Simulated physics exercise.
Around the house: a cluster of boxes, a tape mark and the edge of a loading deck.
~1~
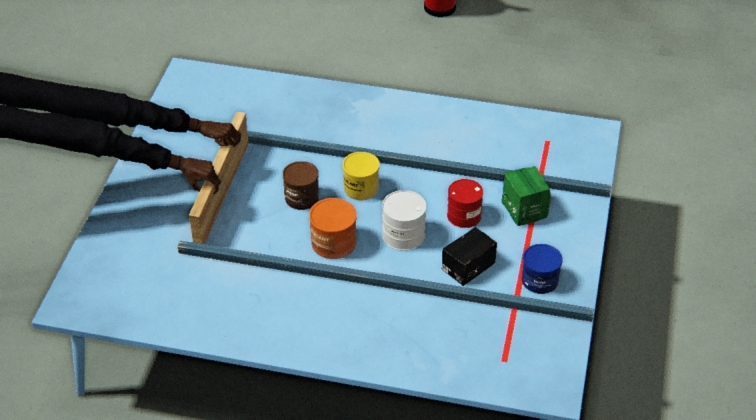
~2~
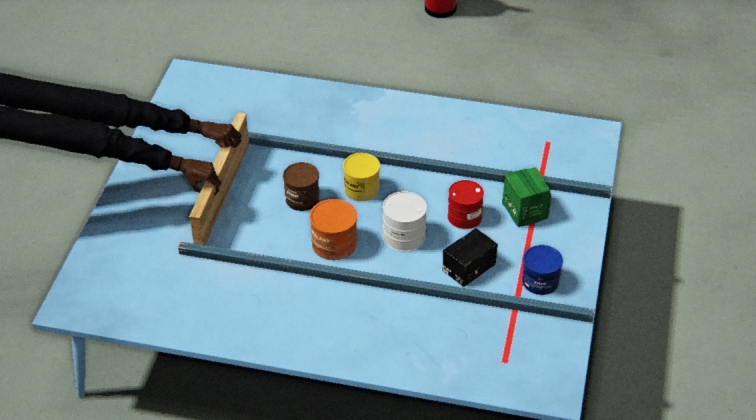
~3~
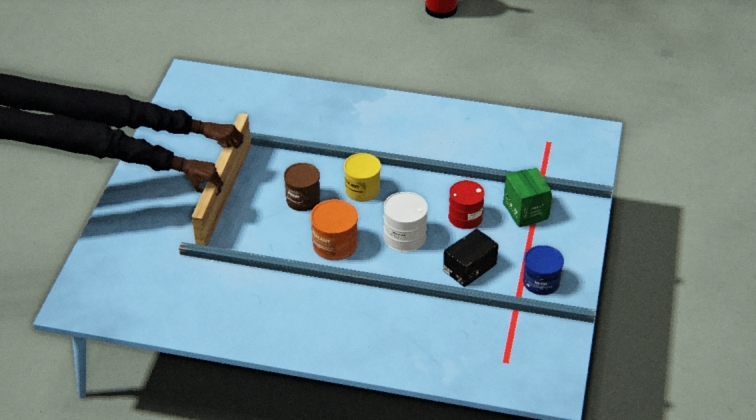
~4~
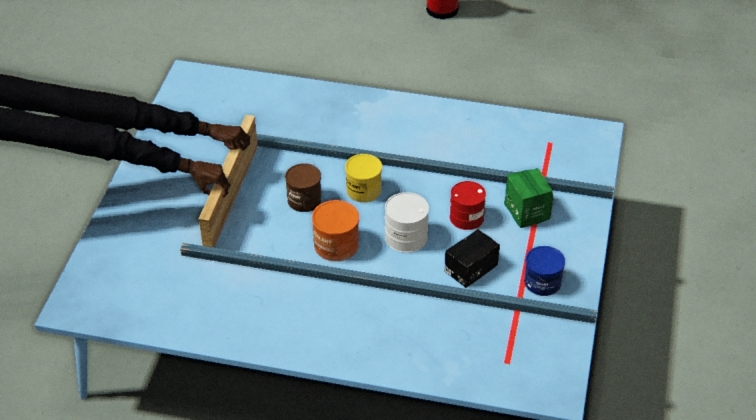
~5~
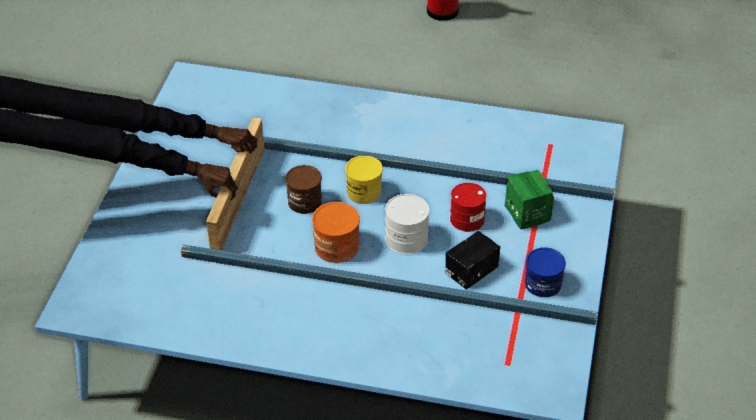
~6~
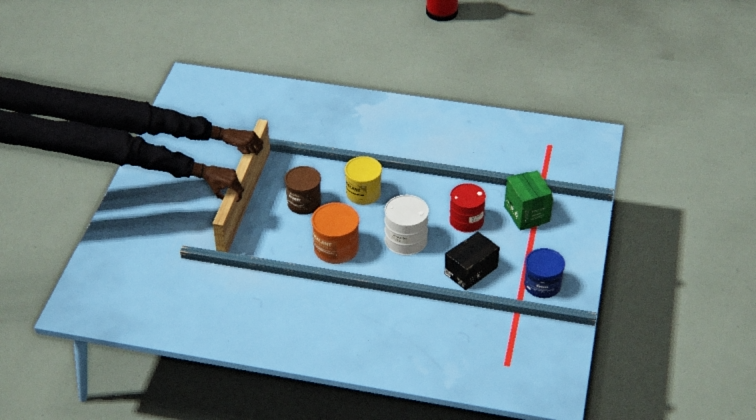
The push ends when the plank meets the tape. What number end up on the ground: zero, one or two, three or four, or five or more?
As it turns out, the number that fall off is one or two.
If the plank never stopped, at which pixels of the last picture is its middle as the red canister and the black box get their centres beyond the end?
At (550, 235) for the red canister; at (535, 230) for the black box.
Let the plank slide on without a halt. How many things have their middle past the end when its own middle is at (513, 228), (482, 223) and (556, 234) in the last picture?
Past the end: 1, 0 and 5.
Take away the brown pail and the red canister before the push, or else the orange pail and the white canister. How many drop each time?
Fallen: 1, and 0 in the other try.
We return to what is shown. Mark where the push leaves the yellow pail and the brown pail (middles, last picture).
About (556, 202), and the other about (551, 228).
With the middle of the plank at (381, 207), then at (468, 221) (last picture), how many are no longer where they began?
4 and 8.
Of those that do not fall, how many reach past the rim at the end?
2 of them.
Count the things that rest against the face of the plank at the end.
That makes 3.
Soon after, none off yet; blue pail at rest near (544, 274); green parcel at rest near (528, 200); black box at rest near (472, 261).
After that, none off yet; blue pail at rest near (544, 274); green parcel at rest near (528, 200); black box displaced a little near (492, 267).
In the end, the number that fall off is one or two; gone, blue pail.
